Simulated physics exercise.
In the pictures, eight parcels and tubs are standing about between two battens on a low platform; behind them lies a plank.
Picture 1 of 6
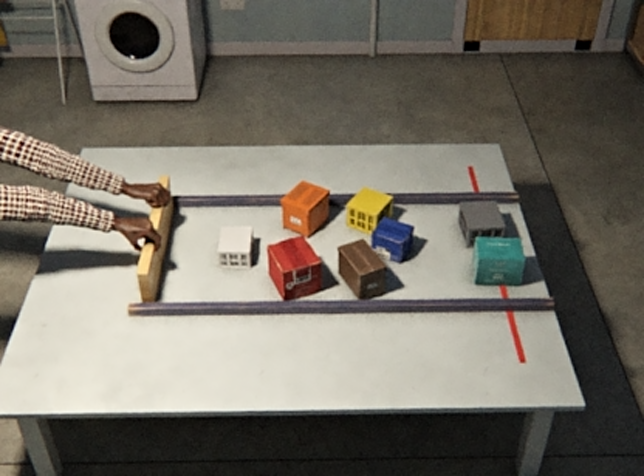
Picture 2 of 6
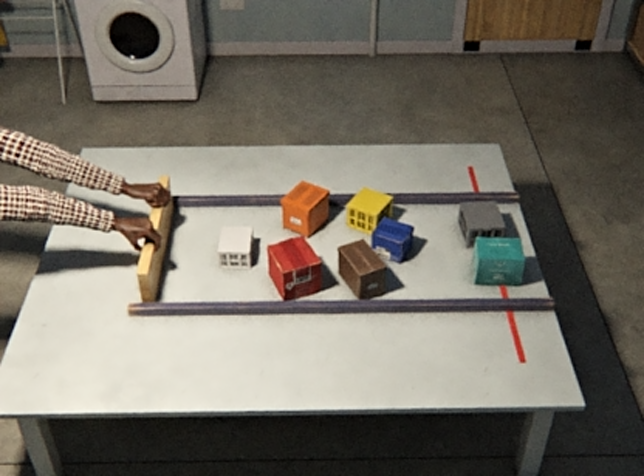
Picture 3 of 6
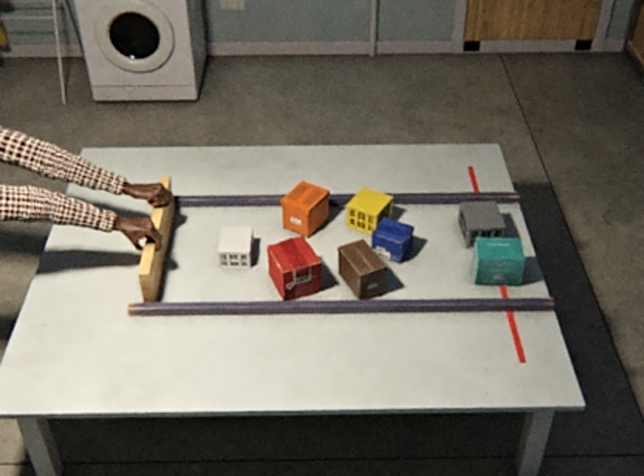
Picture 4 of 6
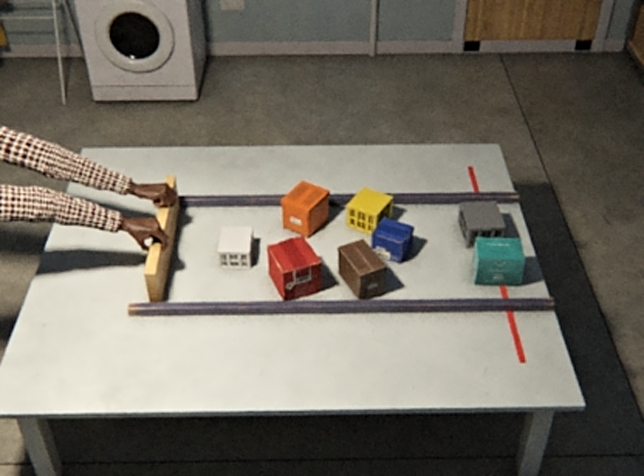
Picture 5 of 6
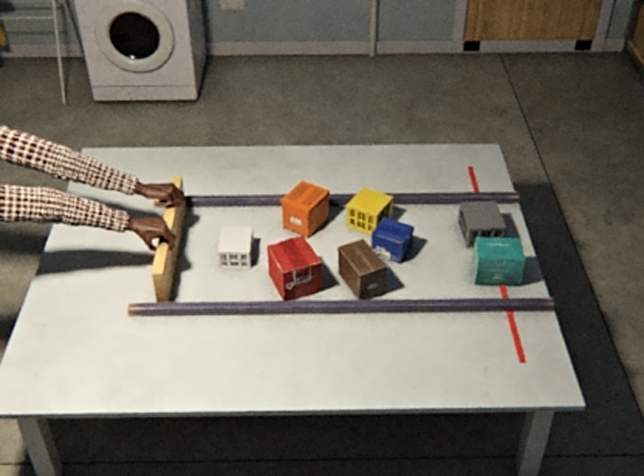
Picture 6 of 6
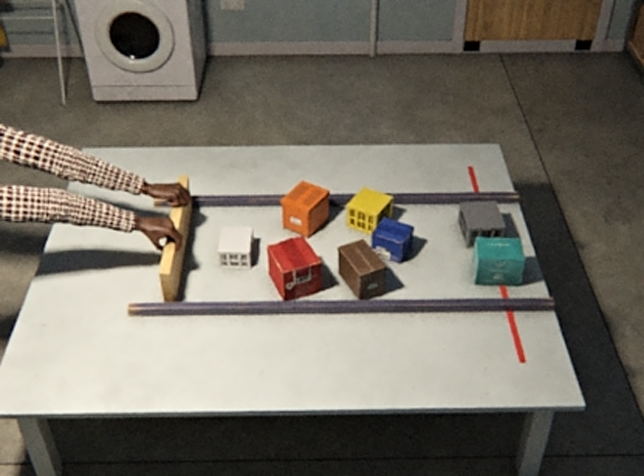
Two hands in checked sleeves holding a plank upright, then sliding it slightly right between battens toward eight motionless coloured boxes.
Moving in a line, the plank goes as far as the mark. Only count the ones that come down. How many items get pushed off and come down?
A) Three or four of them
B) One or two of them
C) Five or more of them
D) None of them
Option C: Five or more of them.
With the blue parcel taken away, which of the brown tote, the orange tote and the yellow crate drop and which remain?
The brown tote goes down, the orange tote is still up and the yellow crate goes down.
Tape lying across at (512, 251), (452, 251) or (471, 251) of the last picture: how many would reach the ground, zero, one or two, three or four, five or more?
First more than four, then just one or two, then either one or two.
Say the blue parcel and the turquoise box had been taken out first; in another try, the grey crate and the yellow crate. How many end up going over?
3 in the first case and 3 in the second.
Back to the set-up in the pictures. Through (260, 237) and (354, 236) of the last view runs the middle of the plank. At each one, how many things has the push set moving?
Tally: 1; 6.
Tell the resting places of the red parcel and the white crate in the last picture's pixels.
In order, first (526, 270), then (509, 242).
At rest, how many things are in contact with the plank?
At rest, 3 are in contact.
Soon after, none off yet; turquoise box at rest near (498, 262); grey crate at rest near (481, 224); blue parcel at rest near (392, 240).
In the end, the number that fall off is five or more; gone, brown tote, yellow crate, blue parcel, grey crate and turquoise box.
